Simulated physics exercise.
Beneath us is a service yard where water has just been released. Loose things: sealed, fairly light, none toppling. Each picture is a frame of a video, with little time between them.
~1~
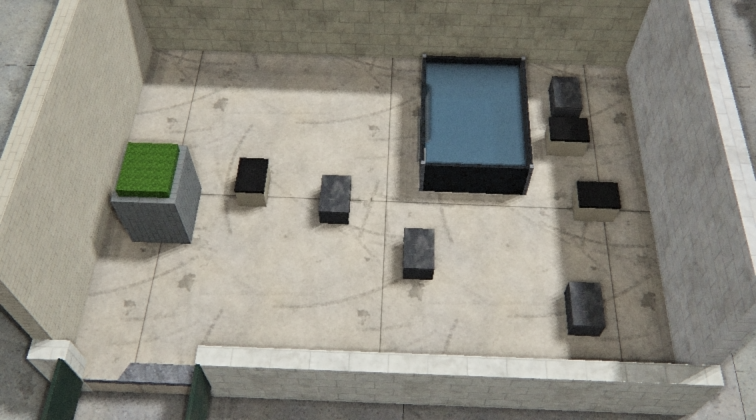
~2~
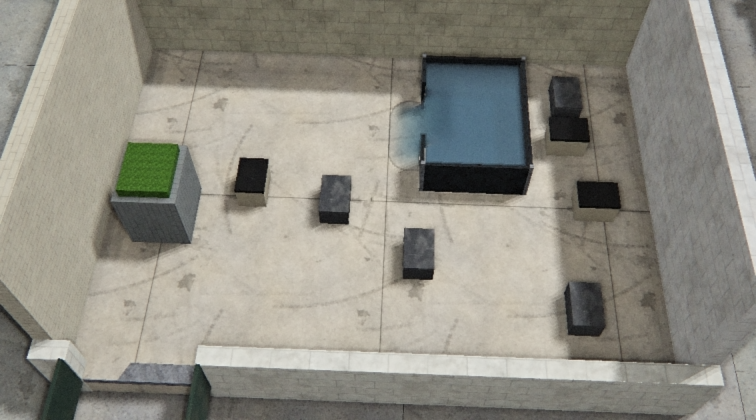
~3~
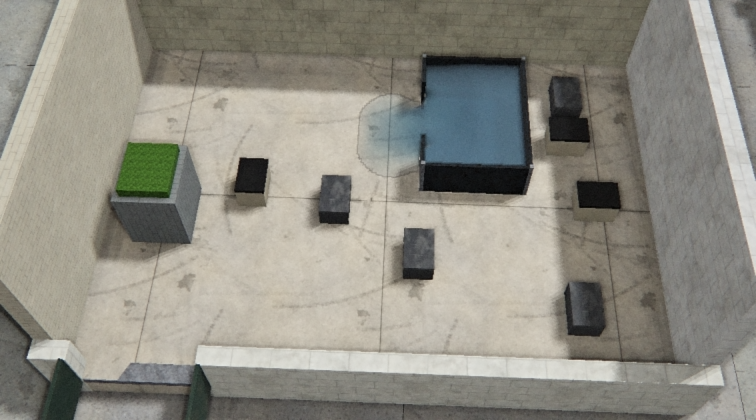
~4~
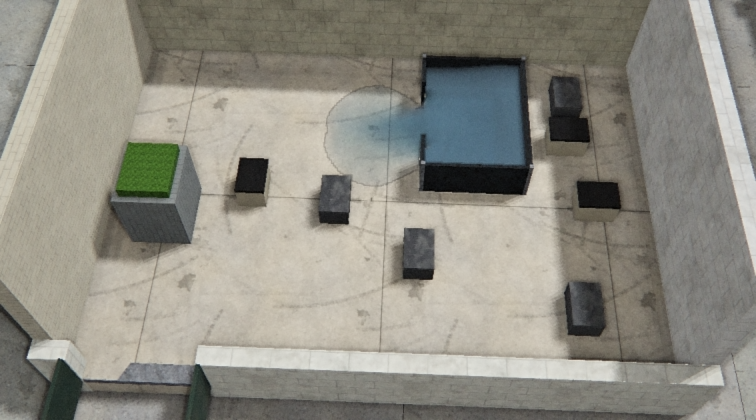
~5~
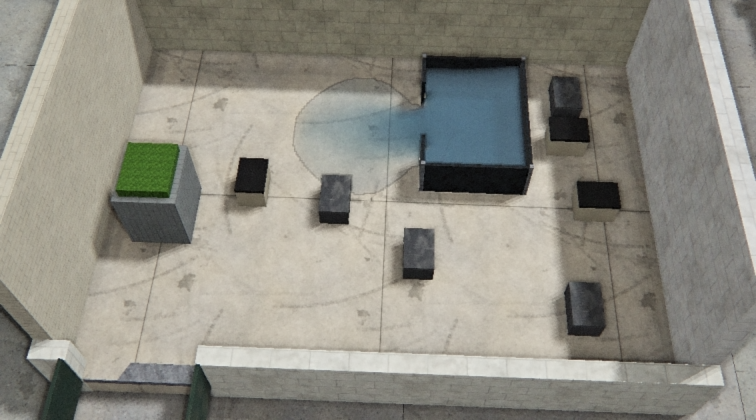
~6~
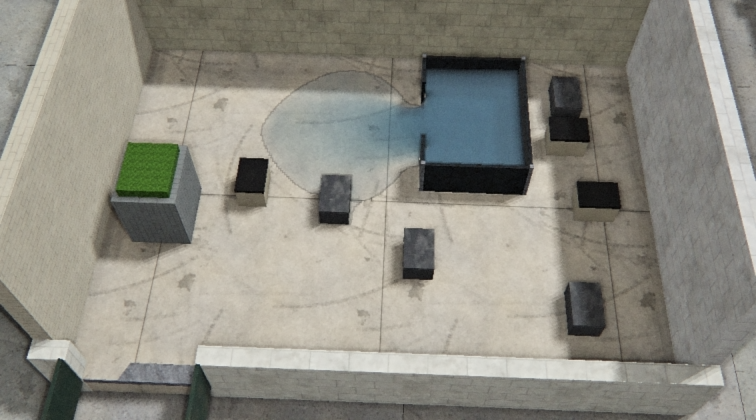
Blue water pours through a gap in the left side of a dark-walled tank at the upper right of a pale, walled yard, seen from high above. A green-topped grey block stands at left, with seven small black, grey and beige boxes scattered across the floor. The water spreads leftward in a widening rounded sheet, reaching a dark box near the middle, while the boxes and camera stay still.
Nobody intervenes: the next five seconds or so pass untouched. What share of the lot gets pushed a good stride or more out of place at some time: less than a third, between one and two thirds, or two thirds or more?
Lower than a third.
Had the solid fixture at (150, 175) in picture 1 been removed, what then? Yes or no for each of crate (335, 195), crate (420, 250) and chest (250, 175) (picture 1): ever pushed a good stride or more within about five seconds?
Outcome in listed order - knocked clear, hardly budged, knocked clear.
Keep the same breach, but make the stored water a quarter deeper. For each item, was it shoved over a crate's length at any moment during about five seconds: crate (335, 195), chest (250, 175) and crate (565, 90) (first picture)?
Beyond that, then beyond that, then not beyond that.
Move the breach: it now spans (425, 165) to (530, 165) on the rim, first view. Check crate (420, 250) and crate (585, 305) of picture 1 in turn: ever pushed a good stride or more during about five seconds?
Lab note - in sequence: Made it that far; made it that far.
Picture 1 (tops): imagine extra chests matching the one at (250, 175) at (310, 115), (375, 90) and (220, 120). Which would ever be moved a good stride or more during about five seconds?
The first travels far, the second travels far and the third travels far.
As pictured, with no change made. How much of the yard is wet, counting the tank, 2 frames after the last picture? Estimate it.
25 per cent or so.
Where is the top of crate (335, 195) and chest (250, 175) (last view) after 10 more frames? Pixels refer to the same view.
I'd say about (310, 241) for the first and about (209, 184) for the second.
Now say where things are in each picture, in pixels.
The first picture shows a crate at (335, 193), on the bottom; a chest at (251, 174), on the bottom; 0 of 7 have shifted.
The second picture shows a crate at (335, 193) rests on the ground; a chest at (251, 174), on the bottom; 0 of 7 have shifted.
The third picture shows a crate at (335, 193) rests on the ground; a chest at (251, 174), on the bottom; 0 of 7 have shifted.
The fourth picture shows a crate at (335, 193), on the bottom; a chest at (251, 174) rests on the ground; 0 of 7 have shifted.
The fifth picture shows a crate at (335, 193), on the bottom; a chest at (251, 174) rests on the ground; 0 of 7 have shifted.
The sixth picture shows a crate at (335, 193), on the bottom; a chest at (251, 174) rests on the ground; 0 of 7 have shifted.
A moment on, 0 of 7 are well off their spots; 0 afloat.
Next, 2 of 7 are well off their spots; 0 afloat.
Later, 2 of 7 are well off their spots; 0 afloat.
In the end, 2 of 7 are well off their spots, and 2 have been at some point; 0 afloat.
